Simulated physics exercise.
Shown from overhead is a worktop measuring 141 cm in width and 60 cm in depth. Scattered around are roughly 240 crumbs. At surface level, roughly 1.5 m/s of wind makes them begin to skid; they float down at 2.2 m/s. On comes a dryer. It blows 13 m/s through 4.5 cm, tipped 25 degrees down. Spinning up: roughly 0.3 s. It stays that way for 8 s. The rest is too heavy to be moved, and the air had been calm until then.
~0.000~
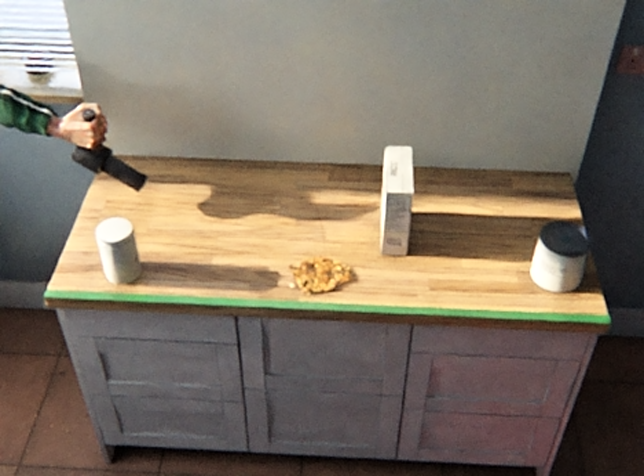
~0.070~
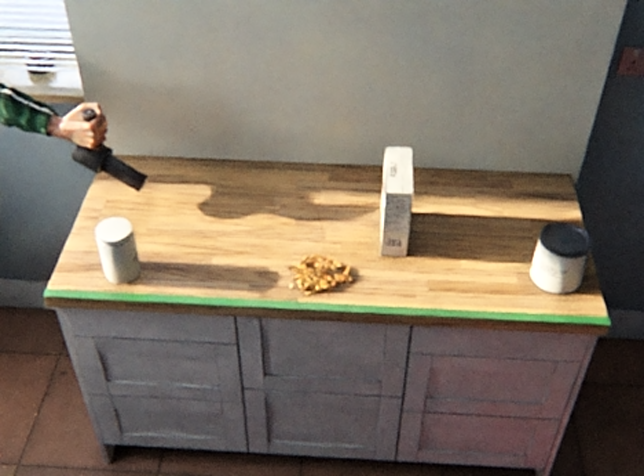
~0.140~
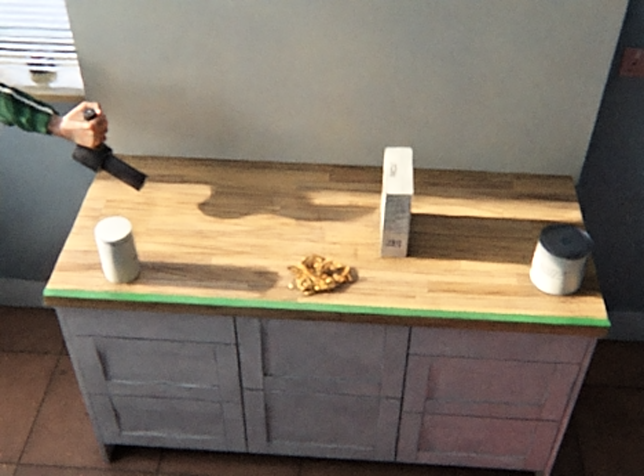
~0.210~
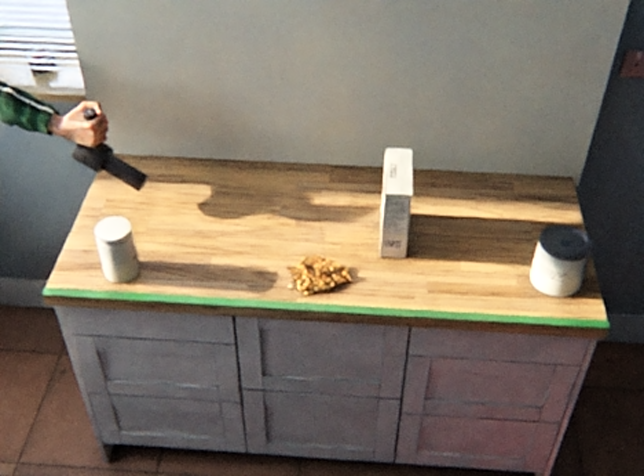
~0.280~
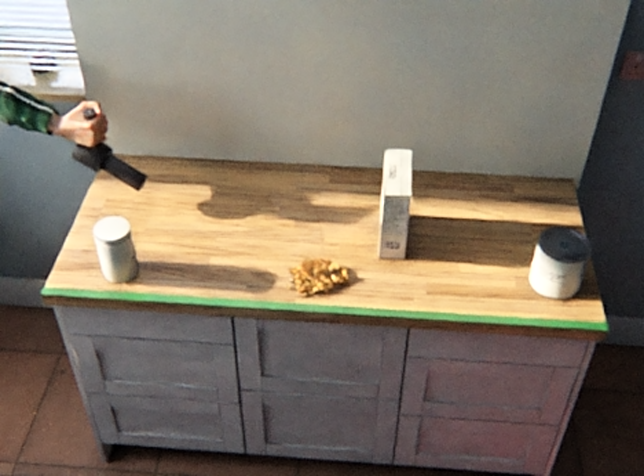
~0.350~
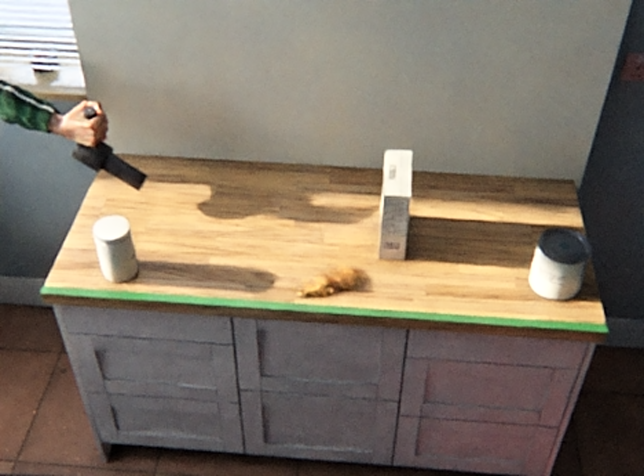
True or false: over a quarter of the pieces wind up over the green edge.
True.
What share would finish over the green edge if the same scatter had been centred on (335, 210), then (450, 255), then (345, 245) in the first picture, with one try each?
Results, one try each: 0 %, 2 %, 60 %.
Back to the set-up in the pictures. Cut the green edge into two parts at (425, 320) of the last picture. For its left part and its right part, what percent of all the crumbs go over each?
My take is close to 60 percent on the left side and near 40 percent on the right.
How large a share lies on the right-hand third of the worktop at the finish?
Something close to 0 % ends up there.
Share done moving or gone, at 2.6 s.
That works out to some 100 %.
After 1.6 s, 100 % are over the green edge; 100 % have settled or left.
After 2.6 s, 100 % are over the green edge; 100 % have settled or left.
After 4.4 s, 100 % are over the green edge; 100 % have settled or left.
After 8.0 s, at the end, 100 % are over the green edge.
